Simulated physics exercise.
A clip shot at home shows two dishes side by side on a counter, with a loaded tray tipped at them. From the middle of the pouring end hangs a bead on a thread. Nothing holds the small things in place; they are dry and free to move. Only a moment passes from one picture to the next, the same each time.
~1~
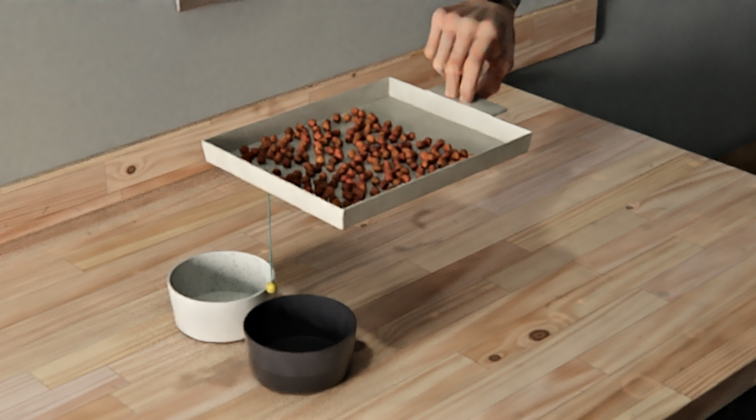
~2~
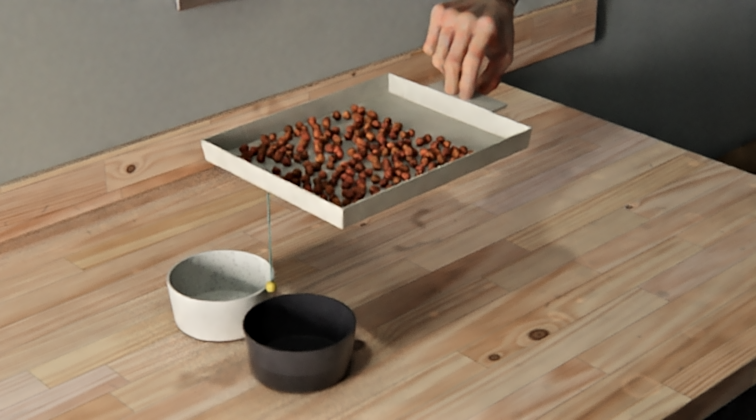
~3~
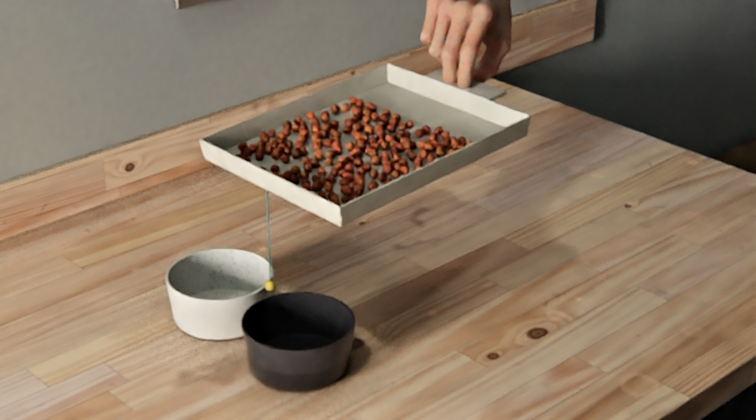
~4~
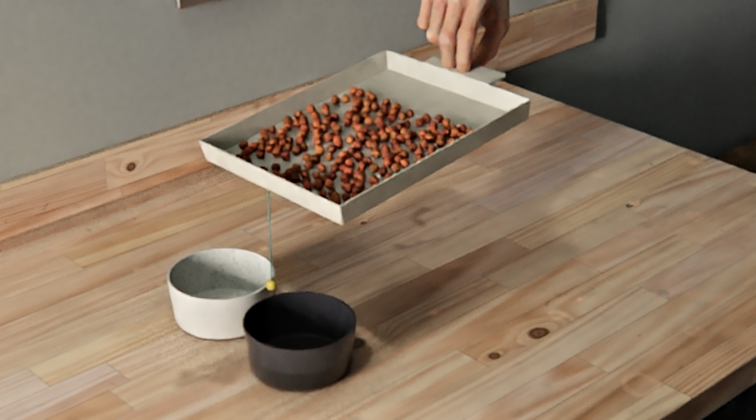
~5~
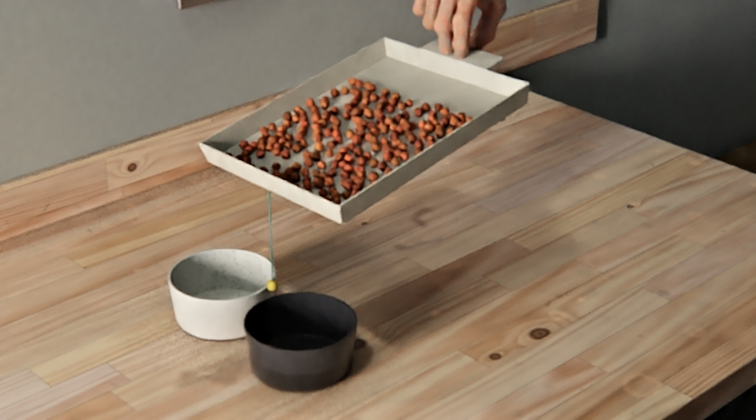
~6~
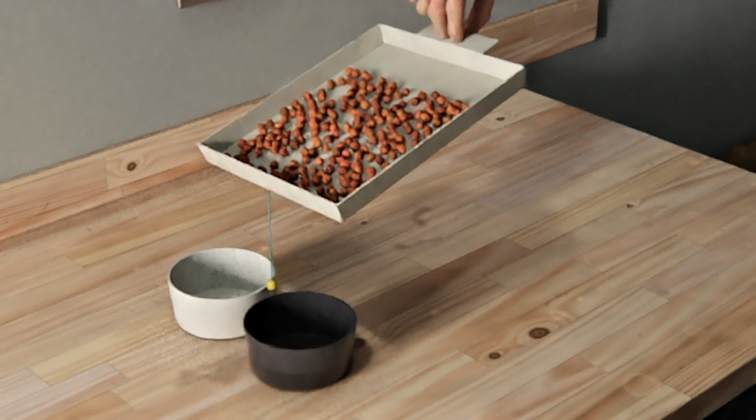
A pale, square-edged tray loaded with reddish-brown pellets is held above a light wooden counter against a grey wall, seen from slightly above by a still camera. Below its near end, a yellow bead hangs on a thin thread beside a whitish bowl on the left and a black bowl on the right. A hand at the far side gradually raises the handle, steepening the tray's slant towards the bowls, while the pellets stay spread across it.
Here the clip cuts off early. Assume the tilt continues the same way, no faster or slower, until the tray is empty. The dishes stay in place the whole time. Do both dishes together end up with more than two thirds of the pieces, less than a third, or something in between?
A third to two thirds lost.
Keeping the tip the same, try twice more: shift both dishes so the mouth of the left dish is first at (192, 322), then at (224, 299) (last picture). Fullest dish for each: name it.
At the first place the dish on the left, at the second the left-hand dish.
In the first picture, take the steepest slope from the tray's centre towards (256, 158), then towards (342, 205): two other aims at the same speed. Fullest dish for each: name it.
For the first place you'd get the left-placed dish, for the second the right-placed dish.
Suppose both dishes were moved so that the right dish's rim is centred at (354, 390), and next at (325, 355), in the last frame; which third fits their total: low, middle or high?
Trial 1 - under a third. Trial 2 - the middle third.
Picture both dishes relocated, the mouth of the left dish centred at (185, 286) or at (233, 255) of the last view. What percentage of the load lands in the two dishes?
90 and 10 in a hundred.
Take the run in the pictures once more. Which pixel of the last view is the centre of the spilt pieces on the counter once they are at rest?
I'd mark it at about (172, 372).
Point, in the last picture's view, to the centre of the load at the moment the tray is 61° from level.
Around (276, 145).
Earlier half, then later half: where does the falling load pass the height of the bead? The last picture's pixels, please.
Earlier half at (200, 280), later half at (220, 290).
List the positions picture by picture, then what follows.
In the first frame, corners of the pouring end at (206, 140) and (343, 208), level; middle of the load at (359, 160), clay pellets; left dish at (180, 312); right dish at (257, 361); bead on its thread at (272, 287).
In the second frame, corners of the pouring end at (206, 140) and (342, 207), level; middle of the load at (359, 158).
In the third frame, corners of the pouring end at (204, 139) and (340, 205), tipped barely, lowest at the left corner; middle of the load at (357, 152).
In the fourth frame, corners of the pouring end at (204, 140) and (340, 204), tipped a little, lowest at the left corner; middle of the load at (357, 146).
In the fifth frame, corners of the pouring end at (204, 143) and (339, 204), tipped a little, lowest at the left corner; middle of the load at (357, 140).
In the sixth frame, corners of the pouring end at (202, 143) and (337, 203), tipped clearly, lowest at the left corner; middle of the load at (354, 134); left dish at (180, 308); right dish at (257, 358).
Soon, tray tipped steeply; all on the tray.
A while on, tray tipped right over; nearly all on the tray; a stray few in the right dish; a stray few in the left dish; a stray few outside both; a stray few in the air.
Towards the end, tray tipped past a quarter turn; a stray few in the right dish; about a third in the left dish; about half outside both.
Finally, tray tipped past a quarter turn; a stray few in the right dish; about a third in the left dish; about half outside both.
